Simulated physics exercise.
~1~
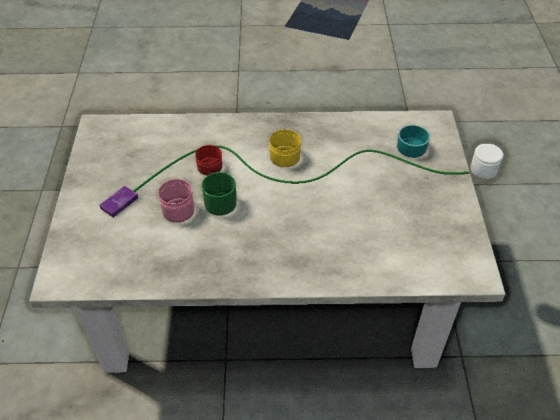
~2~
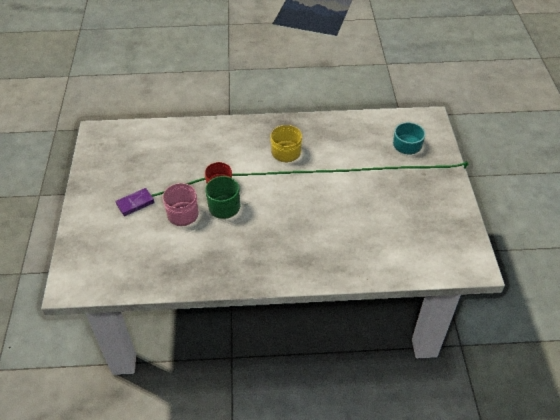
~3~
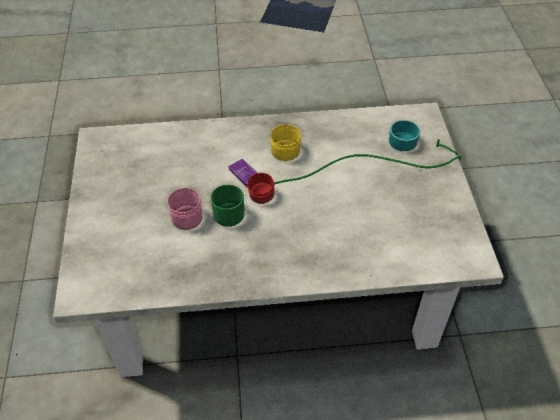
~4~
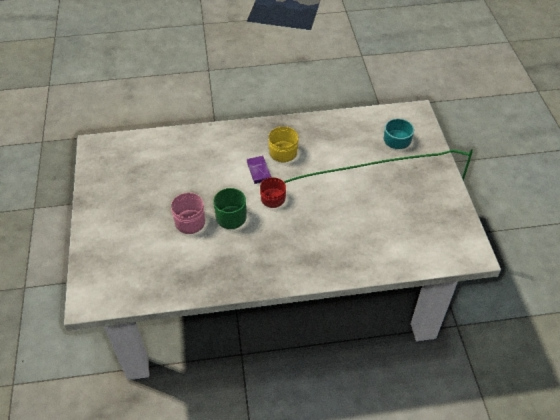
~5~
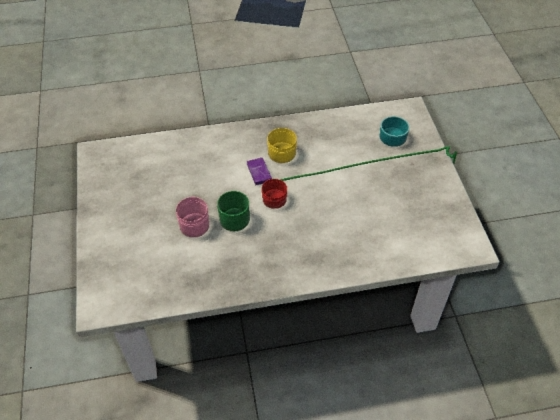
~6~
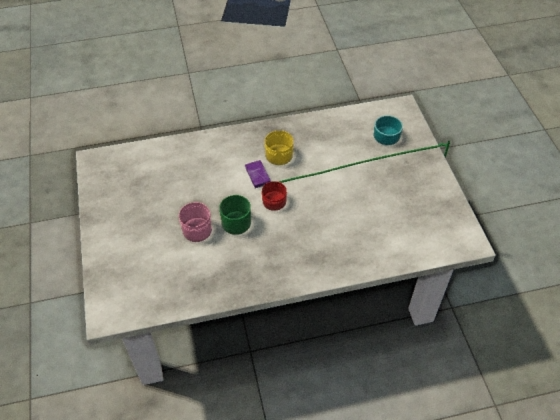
The clip shows a purple phone tied by a green cable to a white speaker that drops off a table's right edge, pulling the phone and a red cup rightward; they stop mid-table beside the yellow cup, while the pink, green and teal cups stay put.
